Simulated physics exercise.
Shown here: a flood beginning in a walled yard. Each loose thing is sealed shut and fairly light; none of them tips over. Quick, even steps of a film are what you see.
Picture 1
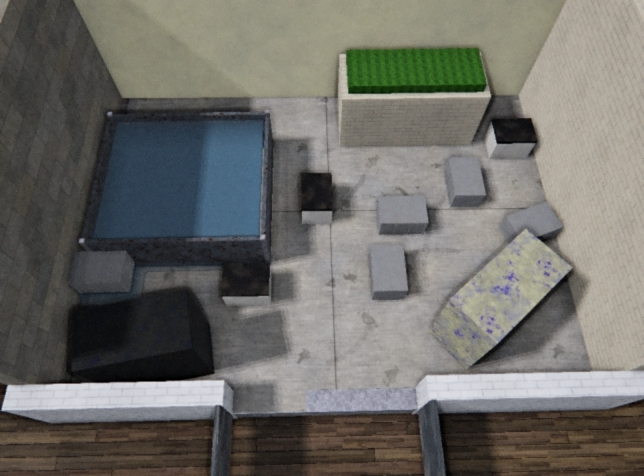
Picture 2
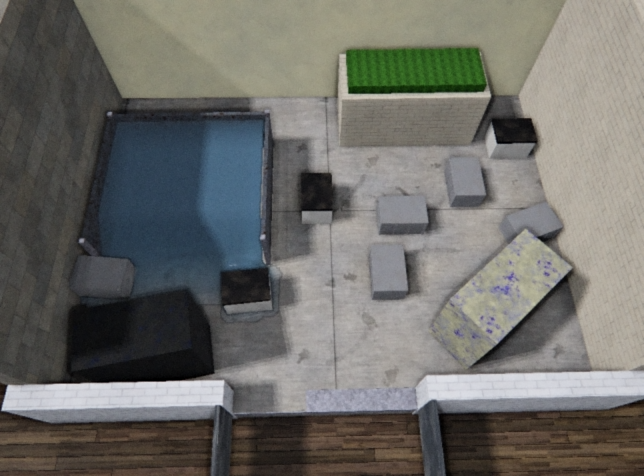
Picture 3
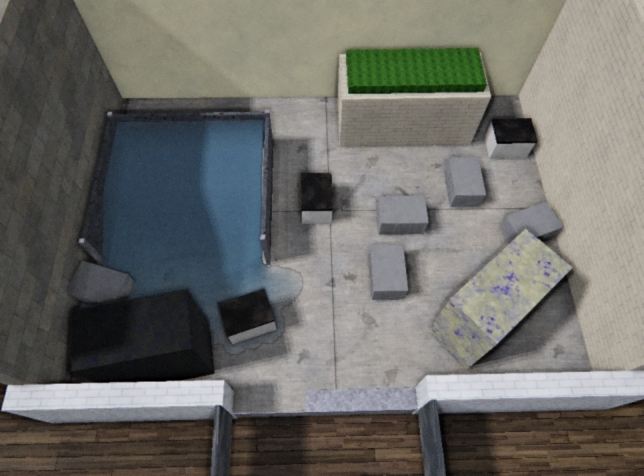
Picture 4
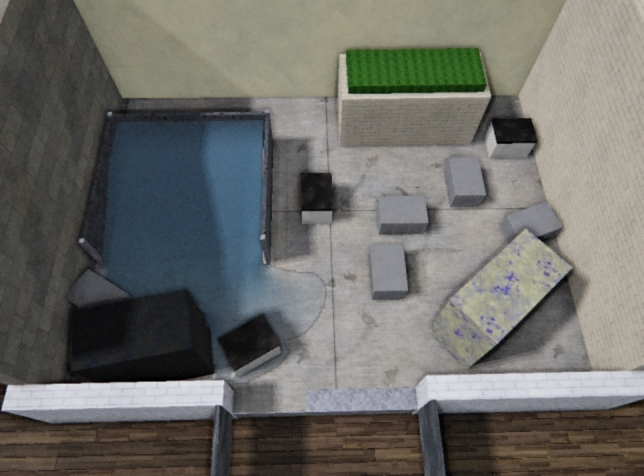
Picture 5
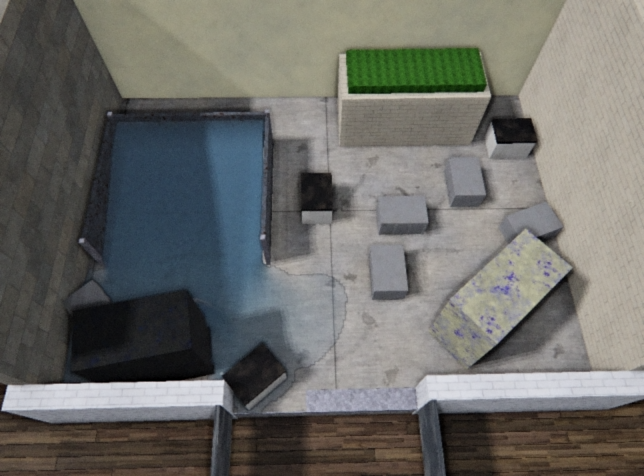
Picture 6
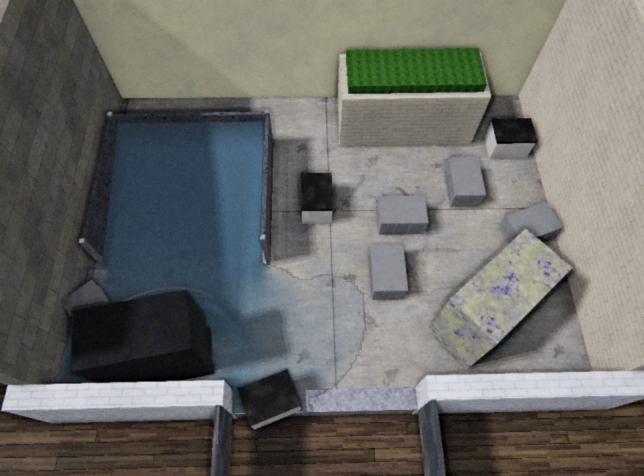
At the start, a blue pool stands full in a walled yard among scattered blocks. Its near side disappears and water spreads across the floor toward the front opening, turning a black-topped block and carrying it forward into the gap, while a grey one shifts slightly behind a large dark block.
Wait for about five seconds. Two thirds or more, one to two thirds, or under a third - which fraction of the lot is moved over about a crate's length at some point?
The fraction moved that far is one to two thirds.
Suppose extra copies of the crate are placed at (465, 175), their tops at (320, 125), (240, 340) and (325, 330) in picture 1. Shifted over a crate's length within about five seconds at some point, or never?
Copy one: Barely shifts; copy two: Slides well clear; copy three: Slides well clear.
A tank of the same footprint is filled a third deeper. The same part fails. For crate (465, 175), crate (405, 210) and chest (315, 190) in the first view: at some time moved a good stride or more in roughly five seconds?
One: Stayed below the mark. Two: Stayed below the mark. Three: Stayed below the mark.
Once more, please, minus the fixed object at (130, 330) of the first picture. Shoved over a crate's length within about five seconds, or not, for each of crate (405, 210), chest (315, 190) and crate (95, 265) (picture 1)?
Taking them in turn, the first stayed within range, the second stayed within range, and the third traveled far.
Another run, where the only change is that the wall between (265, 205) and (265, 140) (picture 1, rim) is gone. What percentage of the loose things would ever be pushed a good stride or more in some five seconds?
I make it 60 per cent.
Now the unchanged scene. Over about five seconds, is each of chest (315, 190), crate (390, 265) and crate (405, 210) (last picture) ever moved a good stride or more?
Outcome, each in turn - never cleared it / passed the mark / never cleared it.
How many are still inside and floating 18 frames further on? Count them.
1.
A moment on, 2 of 8 are well off their spots; 1 afloat.
Next, 1 of 8 are well off their spots; 1 afloat.
Later, 2 of 8 are well off their spots; 1 afloat.
In the end, 4 of 8 are well off their spots, and 4 have been at some point; 3 afloat.
